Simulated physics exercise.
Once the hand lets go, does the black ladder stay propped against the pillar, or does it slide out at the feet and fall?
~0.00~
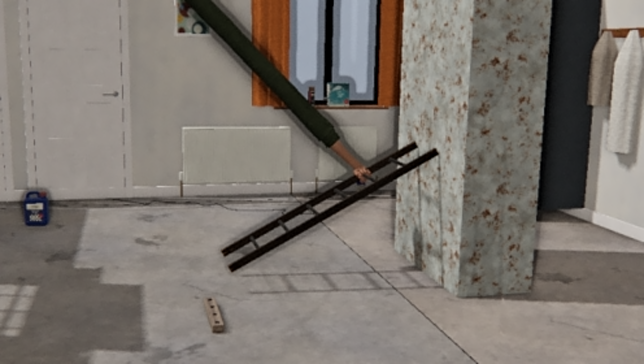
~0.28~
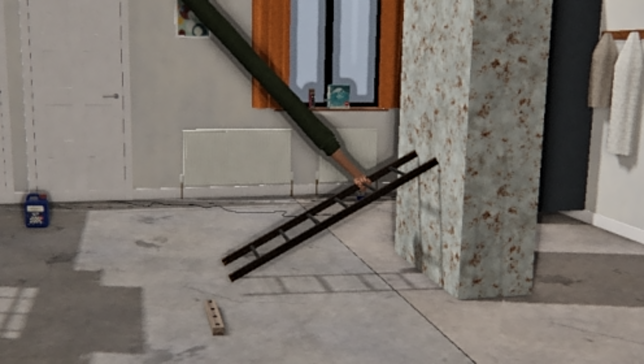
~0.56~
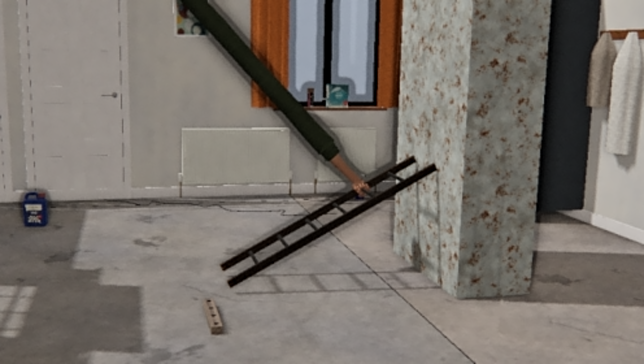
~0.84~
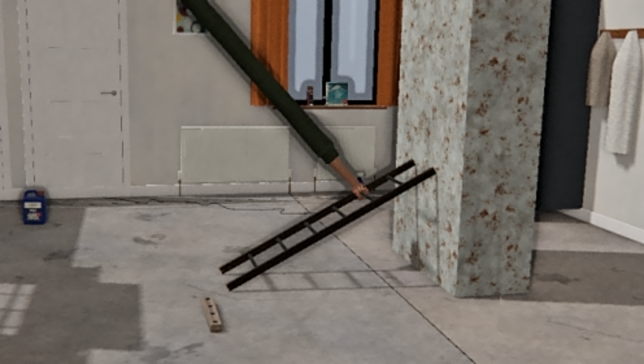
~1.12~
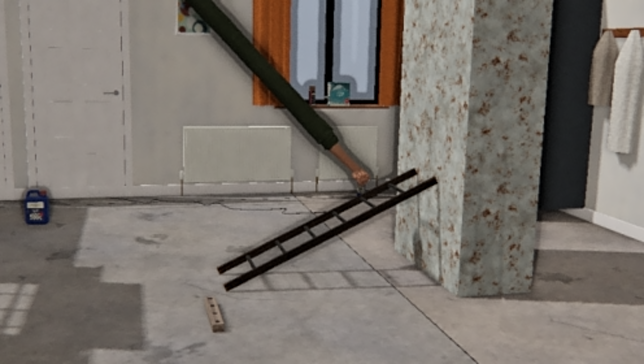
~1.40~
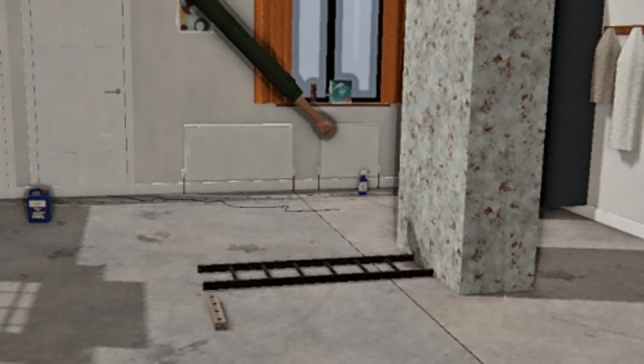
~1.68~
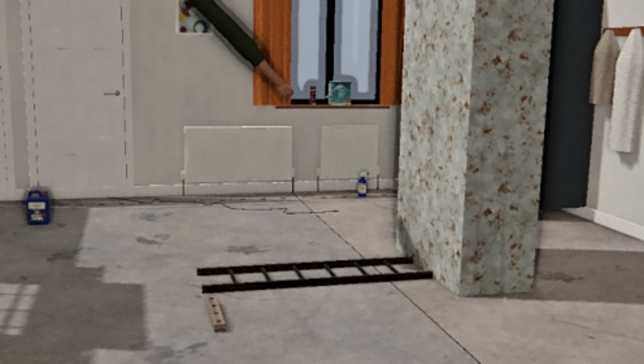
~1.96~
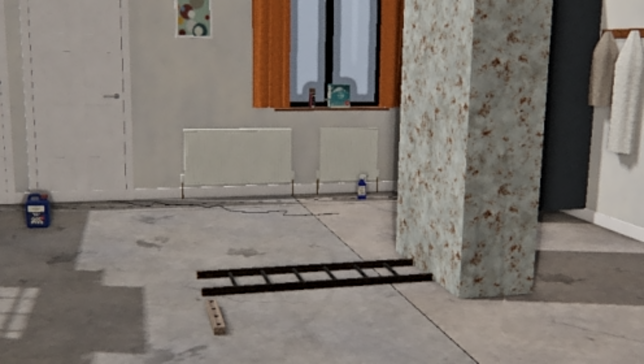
The black ladder gives way at the feet and slides down the pillar. It ends up lying flat on the floor.
